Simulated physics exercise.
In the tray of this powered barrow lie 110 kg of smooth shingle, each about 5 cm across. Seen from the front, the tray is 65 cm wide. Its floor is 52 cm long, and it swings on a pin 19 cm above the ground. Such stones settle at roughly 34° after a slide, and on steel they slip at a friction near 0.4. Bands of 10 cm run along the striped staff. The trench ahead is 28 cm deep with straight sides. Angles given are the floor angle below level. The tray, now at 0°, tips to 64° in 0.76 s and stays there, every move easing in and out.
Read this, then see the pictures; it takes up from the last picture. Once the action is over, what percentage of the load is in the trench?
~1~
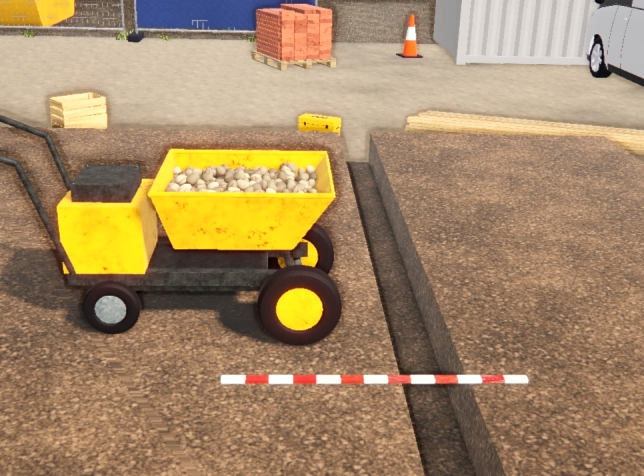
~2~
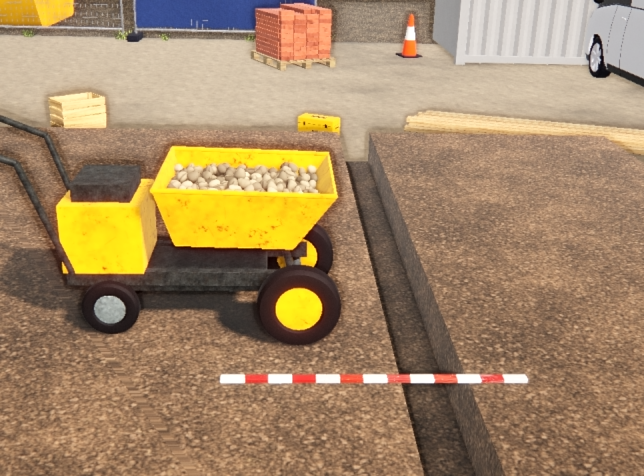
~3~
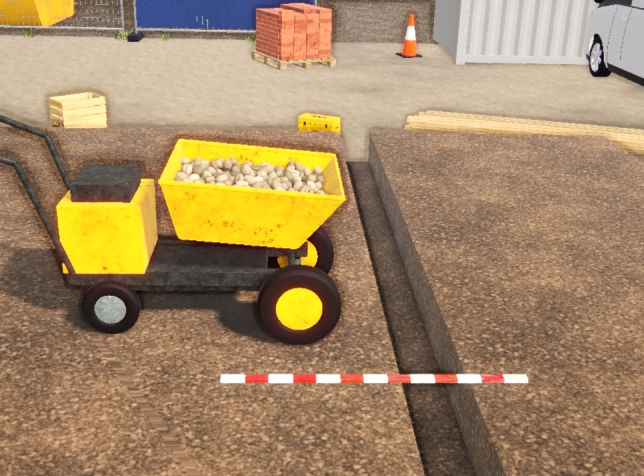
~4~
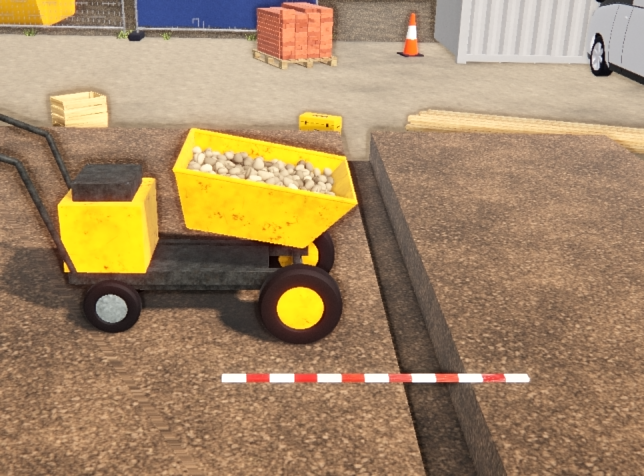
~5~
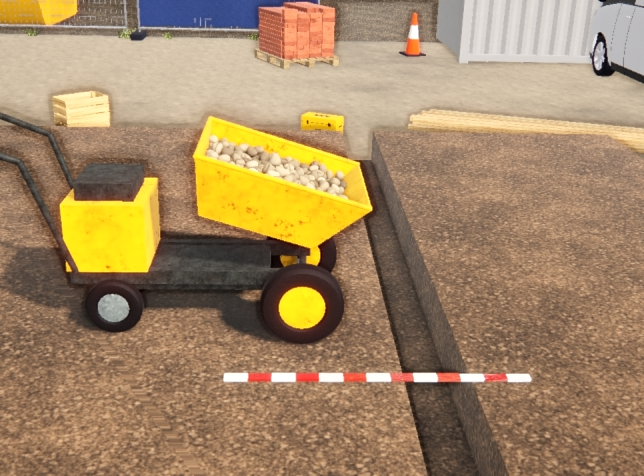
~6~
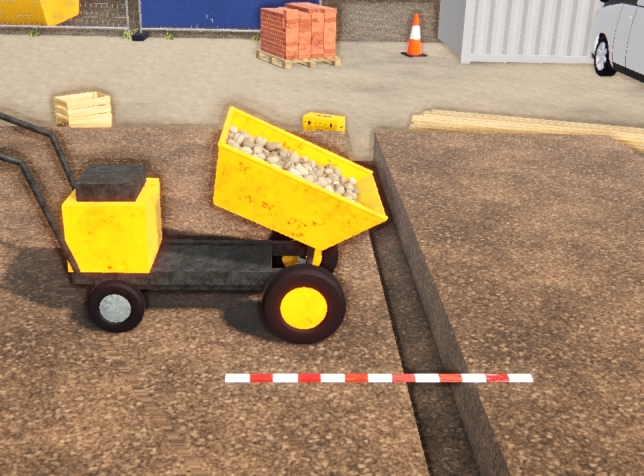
About 42 in every hundred.
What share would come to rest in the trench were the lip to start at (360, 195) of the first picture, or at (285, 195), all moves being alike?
First place: Near 25%; second place: Near 75%.
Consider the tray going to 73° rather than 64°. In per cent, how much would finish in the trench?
Expect roughly 35 per cent.
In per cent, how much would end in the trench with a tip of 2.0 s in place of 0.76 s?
About 60%.
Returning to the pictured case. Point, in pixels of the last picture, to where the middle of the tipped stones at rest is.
Roughly (463, 310), I'd say.
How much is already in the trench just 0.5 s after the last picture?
10 per cent or so by then.
Then, 0.2 s after the last picture the floor is at 54°, 100 % in the tray; the foremost stones are at (408, 244).
Then, 0.5 s after the last picture the floor is at 64°, 75 % in the tray, 11 % in the trench, 15 % past the trench; the foremost stones are at (492, 316).
Then, 0.9 s after the last picture the floor is at 64°, 35 % in the tray, 14 % in the trench, 51 % past the trench; the foremost stones are at (601, 299).
Then, 2.8 s after the last picture the floor is at 64°, 5 % in the tray, 42 % in the trench, 52 % past the trench; the foremost stones are past the picture's edge.
